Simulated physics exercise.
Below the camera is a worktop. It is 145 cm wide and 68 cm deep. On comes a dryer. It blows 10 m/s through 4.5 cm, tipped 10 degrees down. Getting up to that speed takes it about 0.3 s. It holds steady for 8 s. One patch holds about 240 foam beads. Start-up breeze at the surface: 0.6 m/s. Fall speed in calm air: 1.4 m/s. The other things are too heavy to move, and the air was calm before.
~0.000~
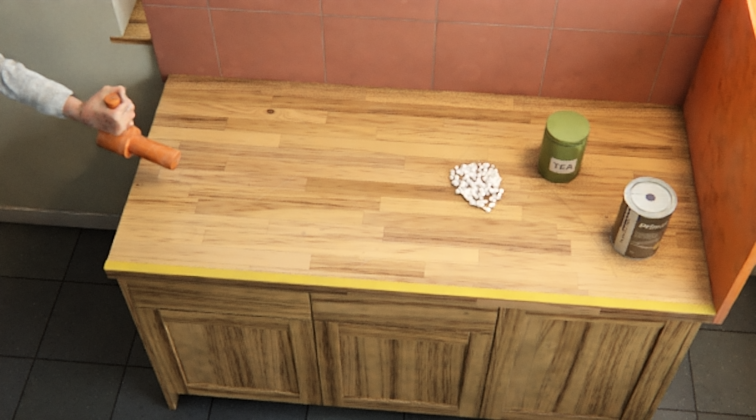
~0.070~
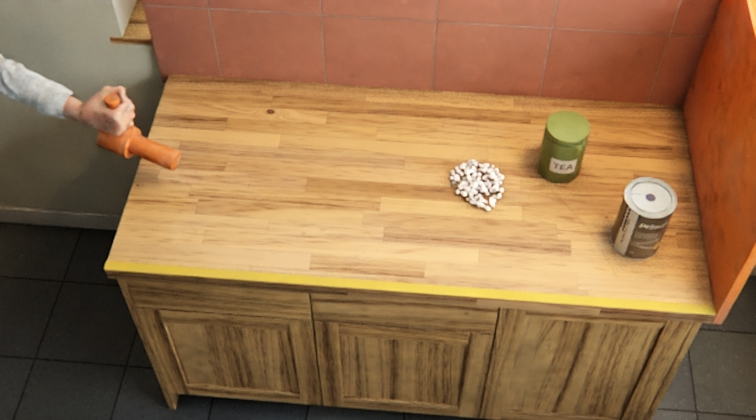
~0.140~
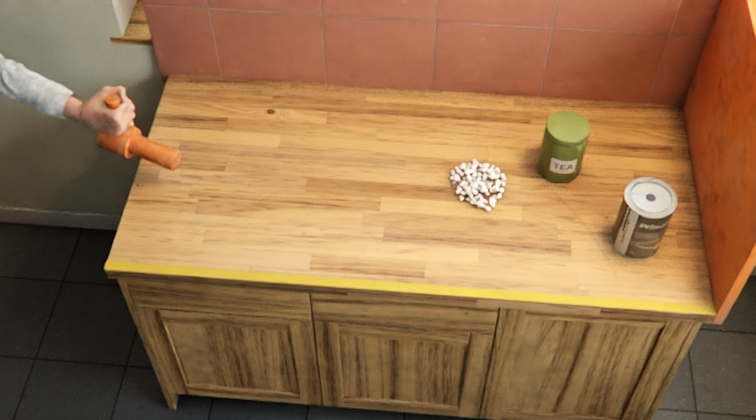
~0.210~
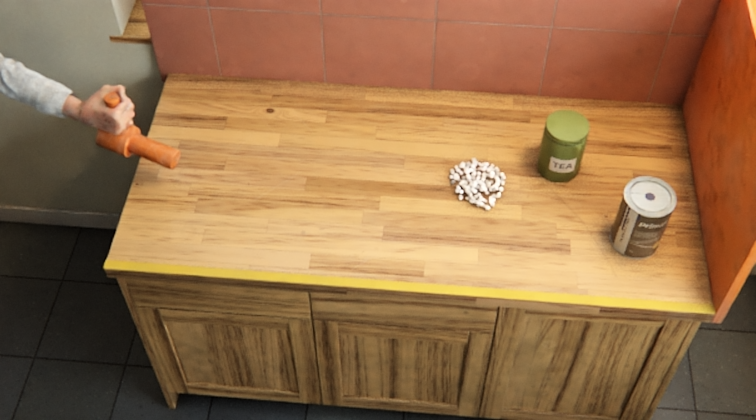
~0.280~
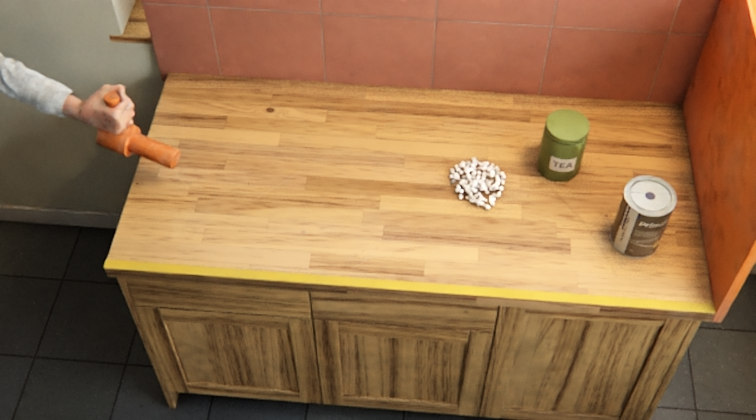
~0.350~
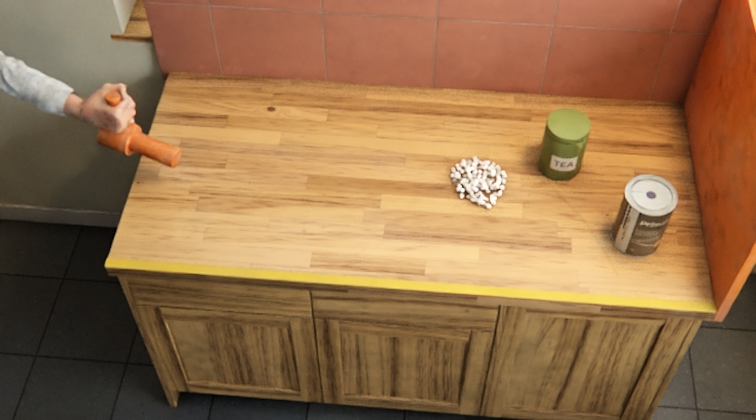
A hand in a pale sleeve reaches in from the left, gripping an orange dryer pointed across a wooden worktop with a yellow front edge, seen from above. A small heap of white foam beads lies right of centre, with a green tea jar and a grey-and-brown tin farther right, before pink tiles. The hand, dryer, beads and containers show no clear movement, and the view stays practically still.
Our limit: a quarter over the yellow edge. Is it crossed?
A quarter or less goes over that edge.
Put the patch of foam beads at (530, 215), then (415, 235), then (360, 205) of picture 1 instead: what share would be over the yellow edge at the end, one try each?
3, 30 and 1 in a hundred, respectively.
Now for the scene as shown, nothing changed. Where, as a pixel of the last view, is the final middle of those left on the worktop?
(633, 109).
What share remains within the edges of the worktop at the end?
I'd say close to 100 percent.
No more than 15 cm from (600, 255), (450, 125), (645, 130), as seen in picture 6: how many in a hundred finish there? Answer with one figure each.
0 %, 0 %, 50 %.
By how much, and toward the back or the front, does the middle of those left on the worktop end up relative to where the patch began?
Shift: Towards the far edge, some 25 cm.
After 1.6 s the count stands so, 0 % are over the yellow edge; the middle of those still in play is near (636, 182).
After 2.6 s the count stands so, 0 % are over the yellow edge; the middle of those still in play is near (655, 130).
After 4.4 s the count stands so, 0 % are over the yellow edge; the middle of those still in play is near (646, 127).
After 8.0 s, at the end, 0 % are over the yellow edge; the middle of those still in play is near (633, 109).
